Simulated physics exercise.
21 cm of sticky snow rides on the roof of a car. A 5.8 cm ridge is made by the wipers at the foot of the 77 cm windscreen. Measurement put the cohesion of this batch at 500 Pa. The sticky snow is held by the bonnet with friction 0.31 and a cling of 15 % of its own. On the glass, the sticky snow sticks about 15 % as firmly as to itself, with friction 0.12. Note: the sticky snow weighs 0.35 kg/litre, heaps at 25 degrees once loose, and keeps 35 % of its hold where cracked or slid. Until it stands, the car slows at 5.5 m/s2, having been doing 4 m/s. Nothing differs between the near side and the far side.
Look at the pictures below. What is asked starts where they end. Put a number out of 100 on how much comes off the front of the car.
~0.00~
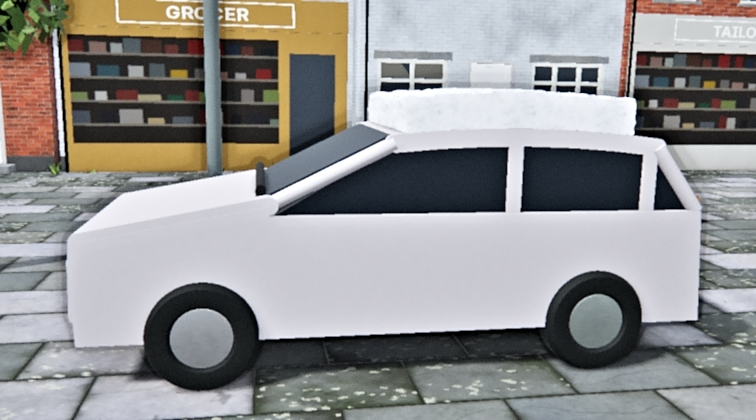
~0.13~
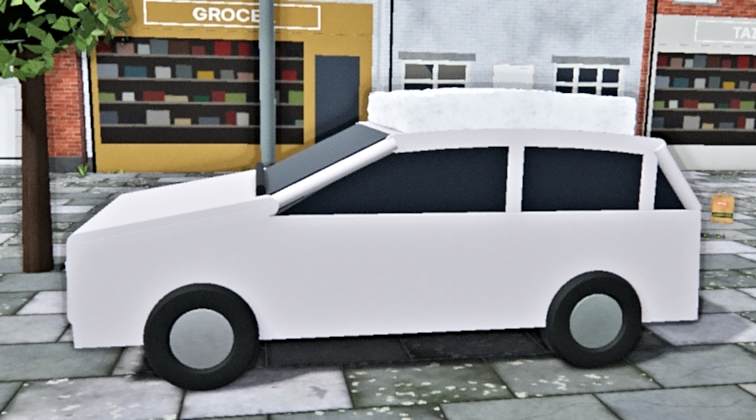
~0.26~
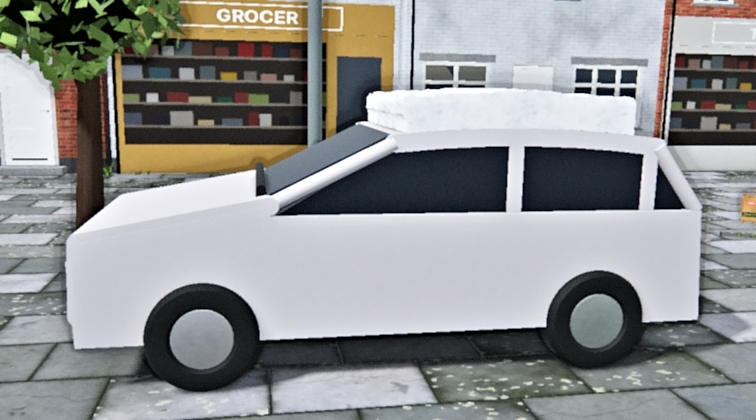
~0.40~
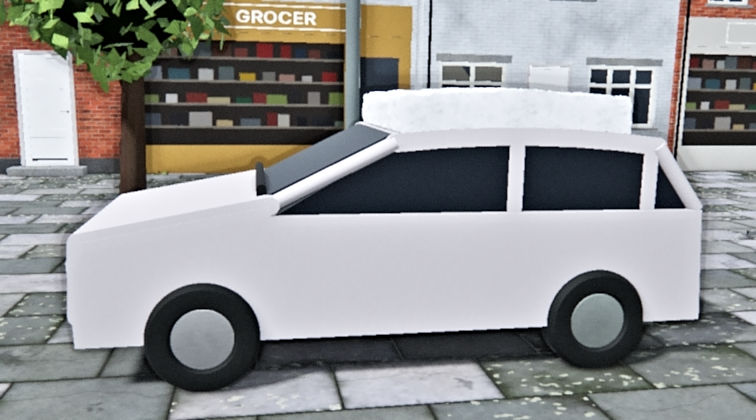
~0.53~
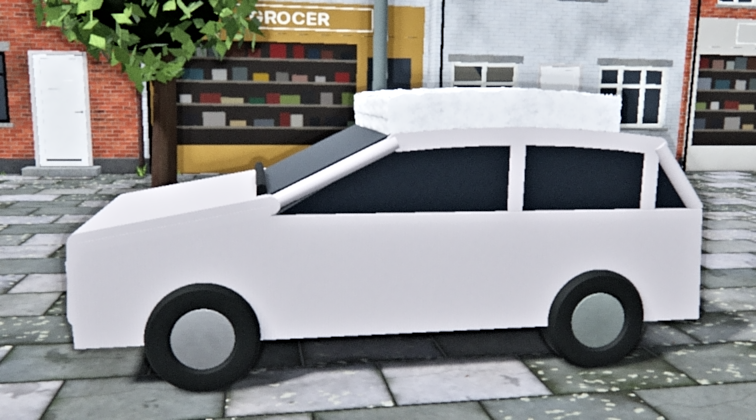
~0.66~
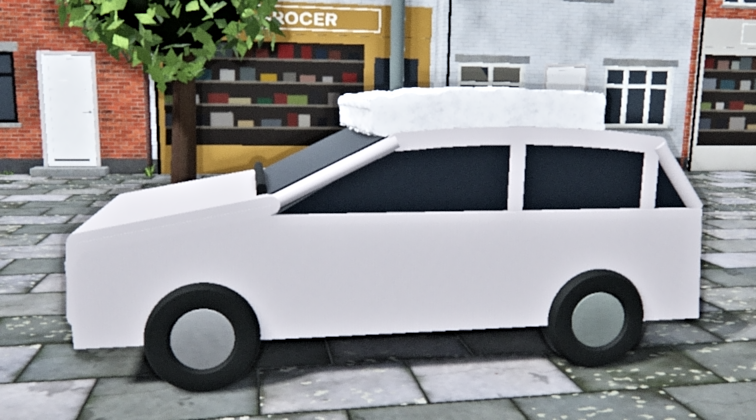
The share that falls off the front of the car is near 5 per cent.
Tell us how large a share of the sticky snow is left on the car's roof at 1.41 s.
I reckon it's some 50 %.
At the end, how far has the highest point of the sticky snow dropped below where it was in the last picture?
Around 0 centimetres, give or take.
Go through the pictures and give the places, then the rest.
In the first picture, foremost bit of the sticky snow at (405, 123).
In the second picture, foremost bit of the sticky snow at (405, 116).
In the third picture, foremost bit of the sticky snow at (404, 116), its middle shifted 7 mm.
In the fourth picture, foremost bit of the sticky snow at (400, 116), its middle shifted 3.7 cm.
In the fifth picture, foremost bit of the sticky snow at (389, 106), its middle shifted 10 cm, 2 % of it past the top of the windscreen, in one piece.
In the sixth picture, foremost bit of the sticky snow at (370, 104), its middle shifted 21 cm, 10 % of it past the top of the windscreen, in one piece.
After 1.01 s, 61 % of the snow is on the roof, 34 % on the glass, 5 % on the bonnet and none has gone off the nose.
After 1.41 s, 48 % of the snow is on the roof, 31 % on the glass, 21 % on the bonnet and none has gone off the nose.
After 1.82 s, 48 % of the snow is on the roof, 27 % on the glass, 20 % on the bonnet and 4 % has gone off the nose.
After 2.23 s, 48 % of the snow is on the roof, 27 % on the glass, 20 % on the bonnet and 5 % has gone off the nose.
After 2.70 s, 48 % of the snow is on the roof, 27 % on the glass, 20 % on the bonnet and 5 % has gone off the nose.
